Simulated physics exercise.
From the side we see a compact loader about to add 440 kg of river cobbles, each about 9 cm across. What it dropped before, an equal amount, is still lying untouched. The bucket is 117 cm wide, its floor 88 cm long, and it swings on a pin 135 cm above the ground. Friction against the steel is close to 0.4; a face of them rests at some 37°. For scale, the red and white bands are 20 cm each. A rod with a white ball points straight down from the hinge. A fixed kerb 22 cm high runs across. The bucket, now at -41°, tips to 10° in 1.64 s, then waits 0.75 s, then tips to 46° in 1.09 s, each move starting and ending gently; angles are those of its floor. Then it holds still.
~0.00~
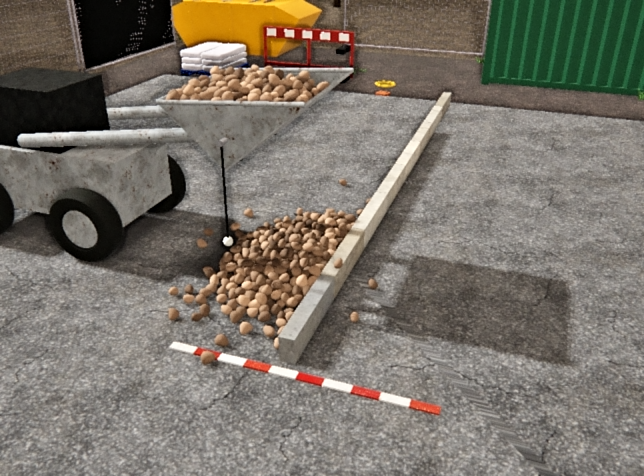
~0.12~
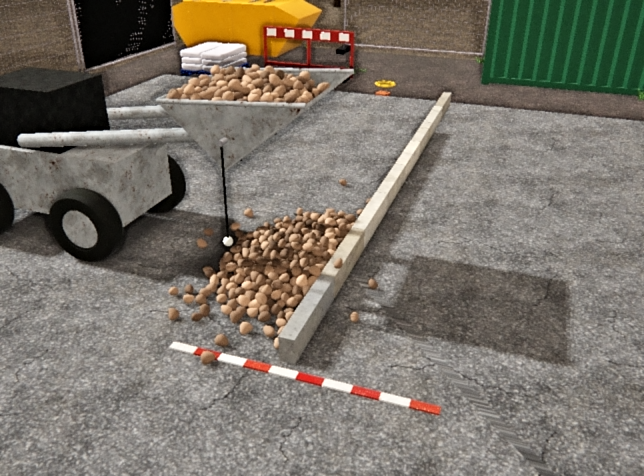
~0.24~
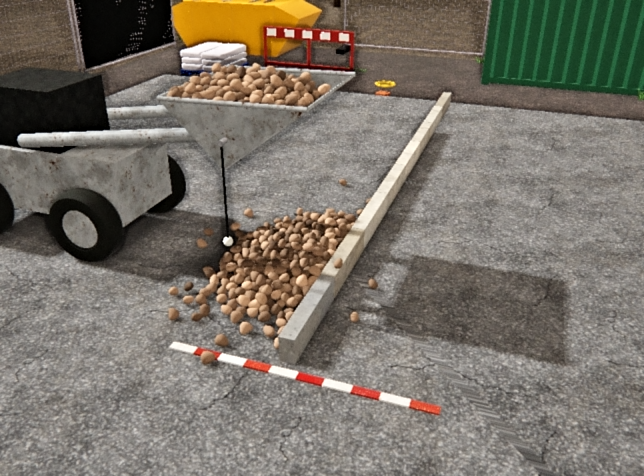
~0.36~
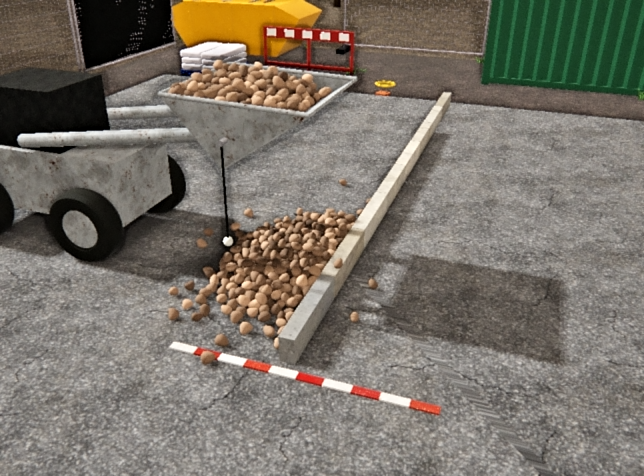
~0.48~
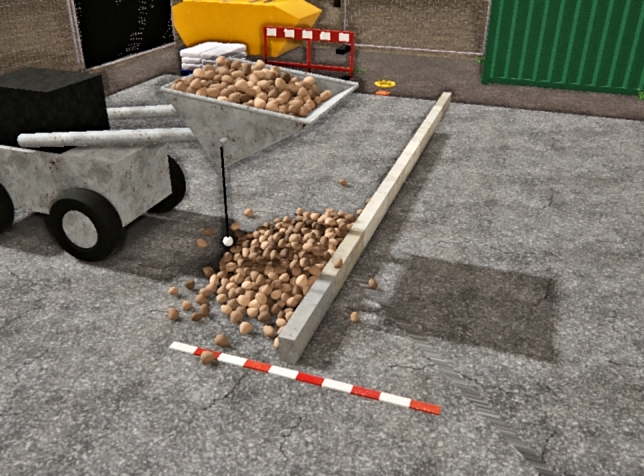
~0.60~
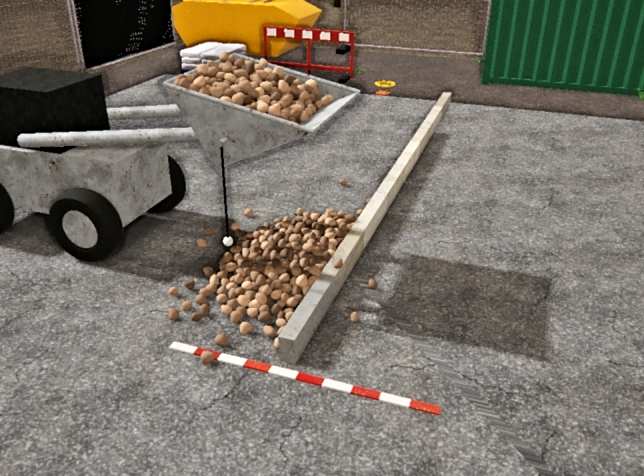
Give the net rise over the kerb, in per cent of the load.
Some 69 per cent is added.
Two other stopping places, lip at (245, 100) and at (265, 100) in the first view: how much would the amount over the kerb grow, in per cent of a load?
First some 5, then 20 per cent.
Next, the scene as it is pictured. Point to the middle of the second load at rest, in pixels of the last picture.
Near (366, 268).
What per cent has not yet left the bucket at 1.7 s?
It holds some 95 per cent.
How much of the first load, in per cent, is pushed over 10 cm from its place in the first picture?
Roughly 0 per cent of them.
After 1.2 s the floor is at 2°; in per cent of one load, 100 in the bucket, 100 on this side of the kerb; the foremost stones are at (331, 284).
After 1.7 s the floor is at 10°; in per cent of one load, 97 in the bucket, 103 on this side of the kerb; the foremost stones are at (350, 215).
After 3.9 s the floor is at 46°; in per cent of one load, 0 in the bucket, 135 on this side of the kerb, 65 over the kerb; the foremost stones are at (519, 308).
After 6.6 s the floor is at 46°; in per cent of one load, 0 in the bucket, 131 on this side of the kerb, 69 over the kerb; the foremost stones are at (526, 322). Net gain over the kerb, 69.
